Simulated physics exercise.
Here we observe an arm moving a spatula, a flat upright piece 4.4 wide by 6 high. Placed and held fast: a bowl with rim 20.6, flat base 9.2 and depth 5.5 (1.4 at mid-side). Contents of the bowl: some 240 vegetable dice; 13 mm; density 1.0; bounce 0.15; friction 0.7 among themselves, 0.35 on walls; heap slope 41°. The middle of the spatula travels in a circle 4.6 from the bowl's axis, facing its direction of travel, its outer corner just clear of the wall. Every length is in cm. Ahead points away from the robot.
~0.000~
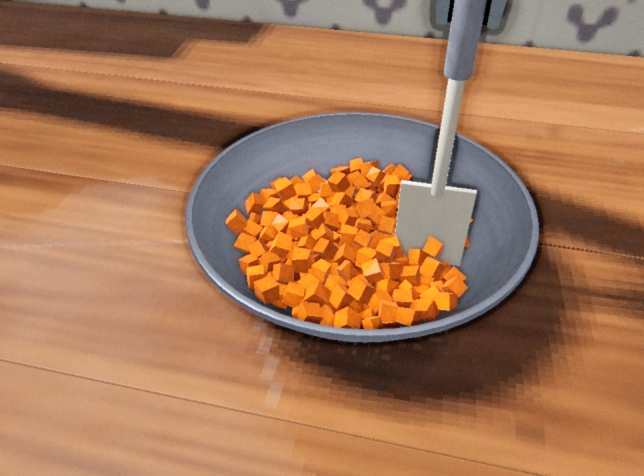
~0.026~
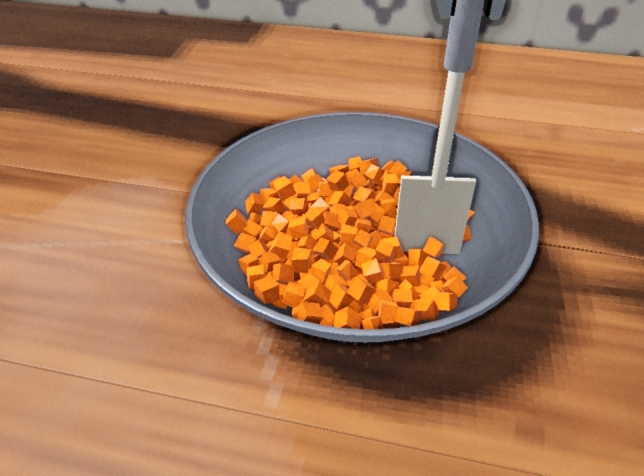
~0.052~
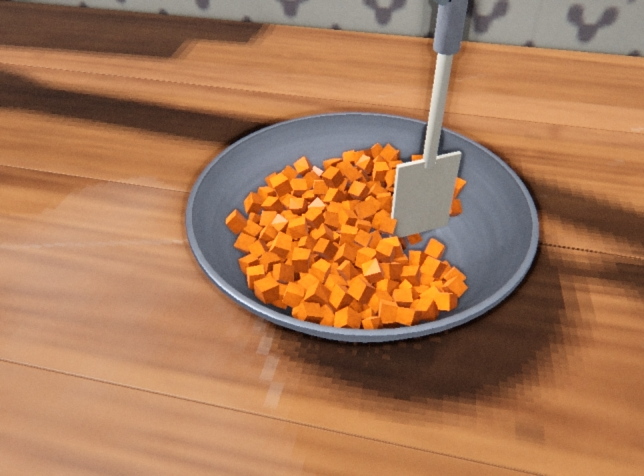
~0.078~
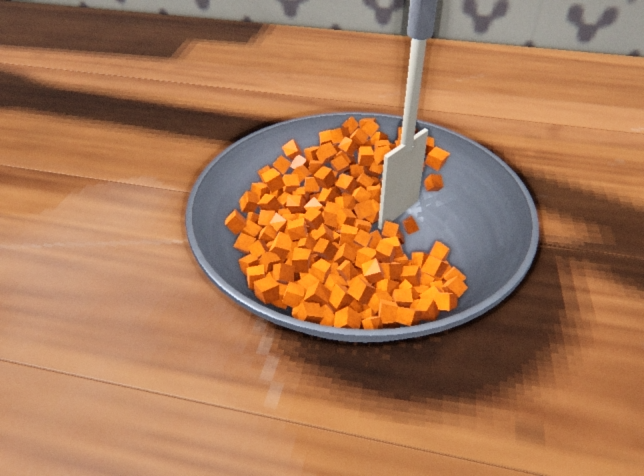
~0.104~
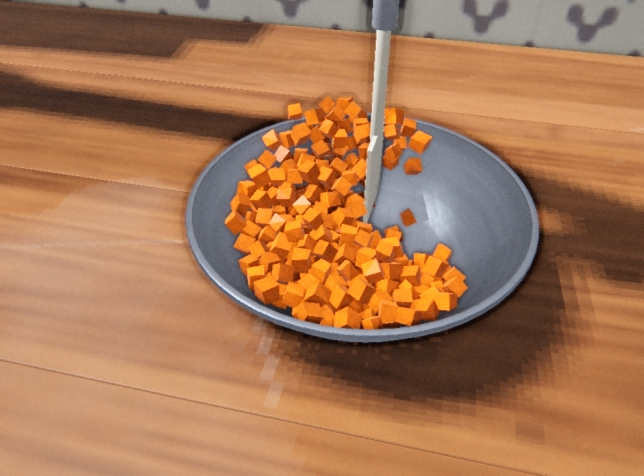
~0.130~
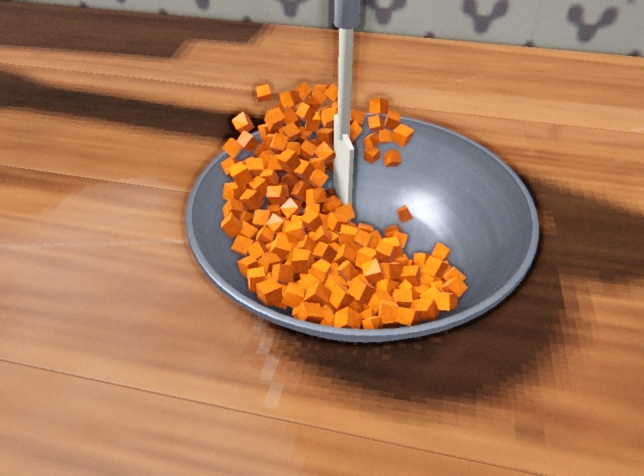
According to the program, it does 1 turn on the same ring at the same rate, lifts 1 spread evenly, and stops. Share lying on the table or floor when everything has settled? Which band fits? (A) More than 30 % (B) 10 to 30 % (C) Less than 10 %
More than 30 % (A).
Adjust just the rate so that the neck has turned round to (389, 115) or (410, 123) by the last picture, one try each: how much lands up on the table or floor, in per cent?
Near 25 in a hundred for the first and near 20 in a hundred for the second.
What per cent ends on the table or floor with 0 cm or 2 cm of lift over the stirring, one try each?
Roughly 50 percent, then roughly 35 percent.
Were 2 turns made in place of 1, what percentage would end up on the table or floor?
It would be around 55 percent.
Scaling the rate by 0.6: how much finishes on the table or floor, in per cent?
That gives about 20 percent.
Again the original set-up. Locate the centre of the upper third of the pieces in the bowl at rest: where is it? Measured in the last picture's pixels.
Somewhere close to (418, 204).
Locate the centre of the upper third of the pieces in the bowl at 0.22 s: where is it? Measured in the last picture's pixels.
Around (239, 229).
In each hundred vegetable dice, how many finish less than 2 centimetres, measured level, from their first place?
I'd guess close to 10 percent of the load.
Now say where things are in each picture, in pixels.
Spatula neck at (442, 165), 0° round; upper third of the load around (345, 223), from x 235 to 460, top at y 165; 239 in the bowl, in the first frame.
Spatula neck at (442, 157), 9° round; upper third of the load around (345, 222), from x 235 to 460, top at y 165, in the second frame.
Spatula neck at (433, 138), 33° round; upper third of the load around (348, 206), from x 235 to 455, top at y 155, in the third frame.
Spatula neck at (410, 122), 60° round; upper third of the load around (346, 178), from x 235 to 455, top at y 125, in the fourth frame.
Spatula neck at (378, 112), 88° round; upper third of the load around (322, 162), from x 235 to 455, top at y 105, in the fifth frame.
Spatula neck at (344, 111), 115° round; upper third of the load around (295, 149), from x 230 to 455, top at y 90; 236 in the bowl, 3 in flight or on the tool, in the sixth frame.
By 0.22 s, 205° round, highest piece 10 above the table; 201 in the bowl, 1 on the table or floor, 37 in flight or on the tool.
By 0.30 s, 294° round, highest piece 9 above the table; 171 in the bowl, 30 on the table or floor, 38 in flight or on the tool.
By 0.54 s, 0° round, highest piece 6 above the table; 130 in the bowl, 108 on the table or floor, 1 in flight or on the tool.
By 1.24 s, 0° round, highest piece 5 above the table; 129 in the bowl, 110 on the table or floor.
Final count, 129 in the bowl, 110 on the table or floor. That is 46 % on the table or floor.
